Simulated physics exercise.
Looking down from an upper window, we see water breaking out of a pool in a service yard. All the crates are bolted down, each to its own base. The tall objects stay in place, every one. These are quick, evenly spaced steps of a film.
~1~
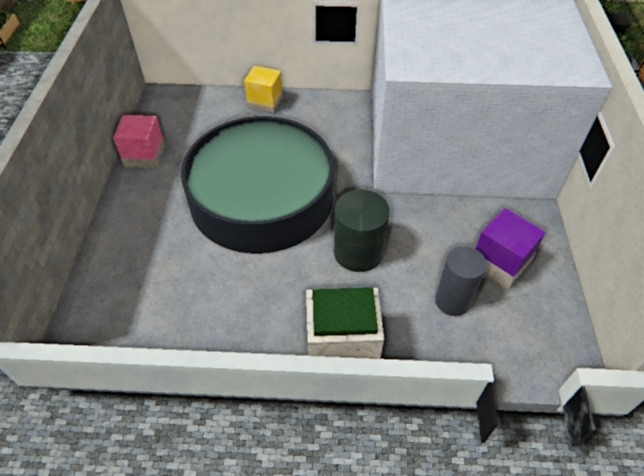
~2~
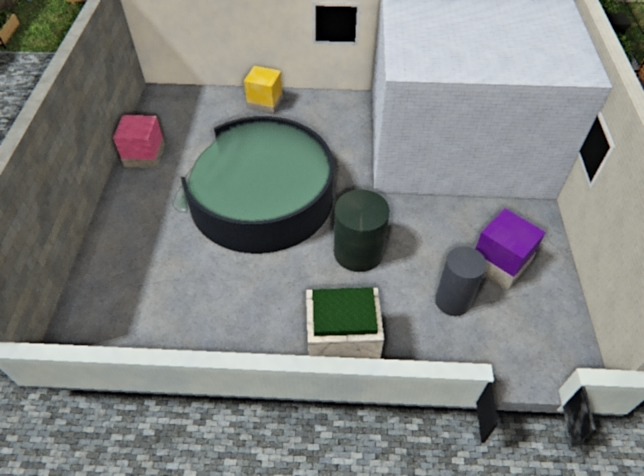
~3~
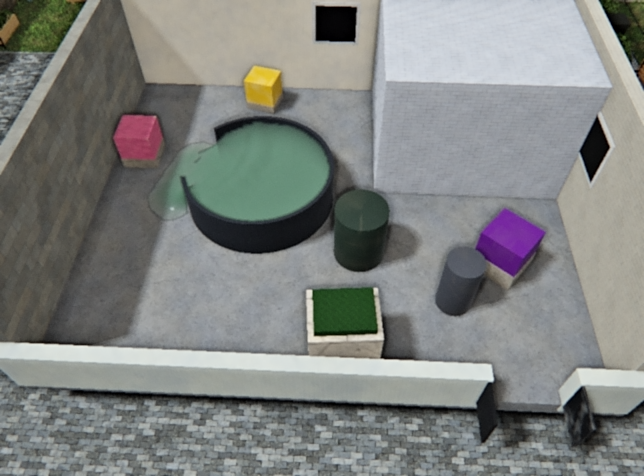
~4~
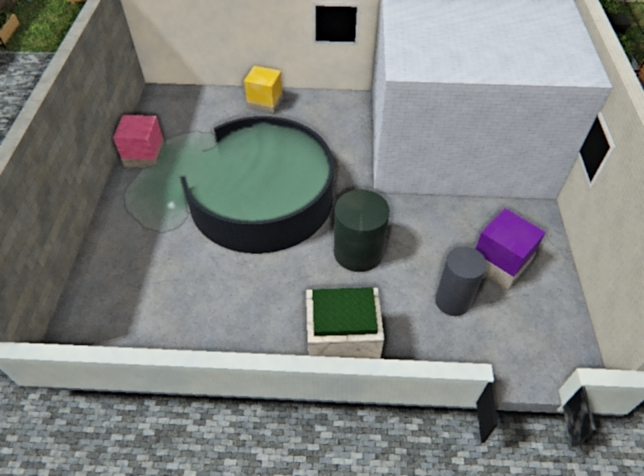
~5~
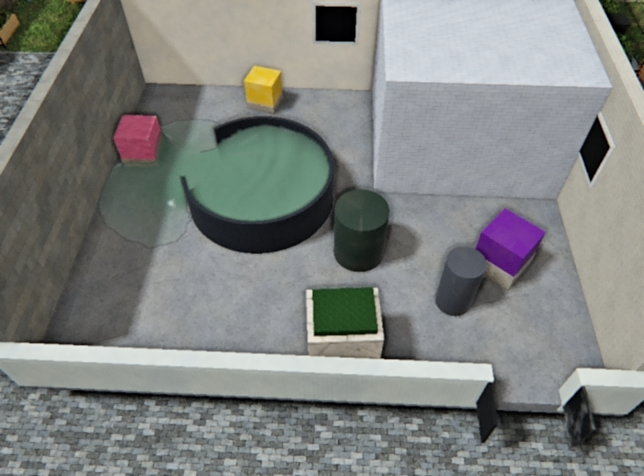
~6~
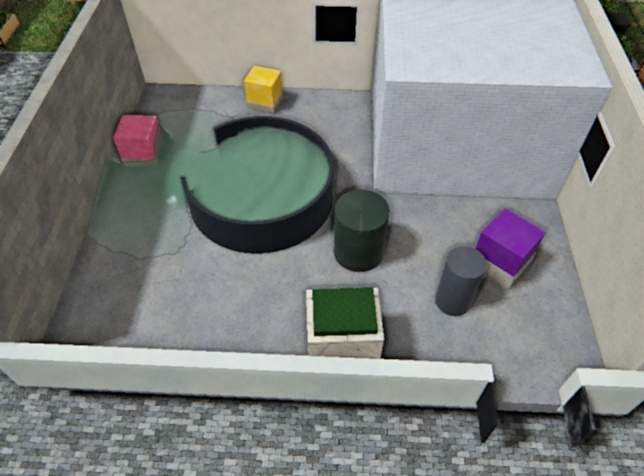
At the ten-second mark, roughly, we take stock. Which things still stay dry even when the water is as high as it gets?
Most likely the yellow crate gets water on it. Most likely the pink crate gets water on it. Most likely the purple crate remains untouched.
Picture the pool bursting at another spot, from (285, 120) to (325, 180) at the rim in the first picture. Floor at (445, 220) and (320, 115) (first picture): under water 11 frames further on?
Going in the order you asked, the first is drenched and the second is drenched.
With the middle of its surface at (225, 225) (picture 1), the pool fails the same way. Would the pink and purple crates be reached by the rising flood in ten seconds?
Taking each in turn, pink gets flooded, while purple stays clear.
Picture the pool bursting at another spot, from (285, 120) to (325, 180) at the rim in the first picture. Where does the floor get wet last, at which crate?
The one in pink.
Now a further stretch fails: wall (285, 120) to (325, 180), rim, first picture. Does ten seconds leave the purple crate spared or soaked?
As far as I can tell, the purple one stays clear.
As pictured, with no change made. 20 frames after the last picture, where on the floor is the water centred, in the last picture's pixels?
My guess is about (204, 185).
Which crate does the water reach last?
It's the one in purple.
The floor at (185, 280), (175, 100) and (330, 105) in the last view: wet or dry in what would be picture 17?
First spared, second inundated, third spared.
A moment on, water covers 20 % of the floor; the yellow crate water round its plinth, the pink crate water round its plinth, the purple crate not reached.
Next, water covers 30 % of the floor; the yellow crate water round its plinth, the pink crate water round its plinth, the purple crate not reached.
Then, water covers 50 % of the floor; the yellow crate water round its plinth, the pink crate water round its plinth, the purple crate not reached.
Later, water covers 70 % of the floor; the yellow crate water round its plinth, the pink crate water round its plinth, the purple crate water round its plinth.
In the end, water covers 95 % of the floor; the yellow crate was topped, the pink crate was topped, the purple crate stayed above the water.
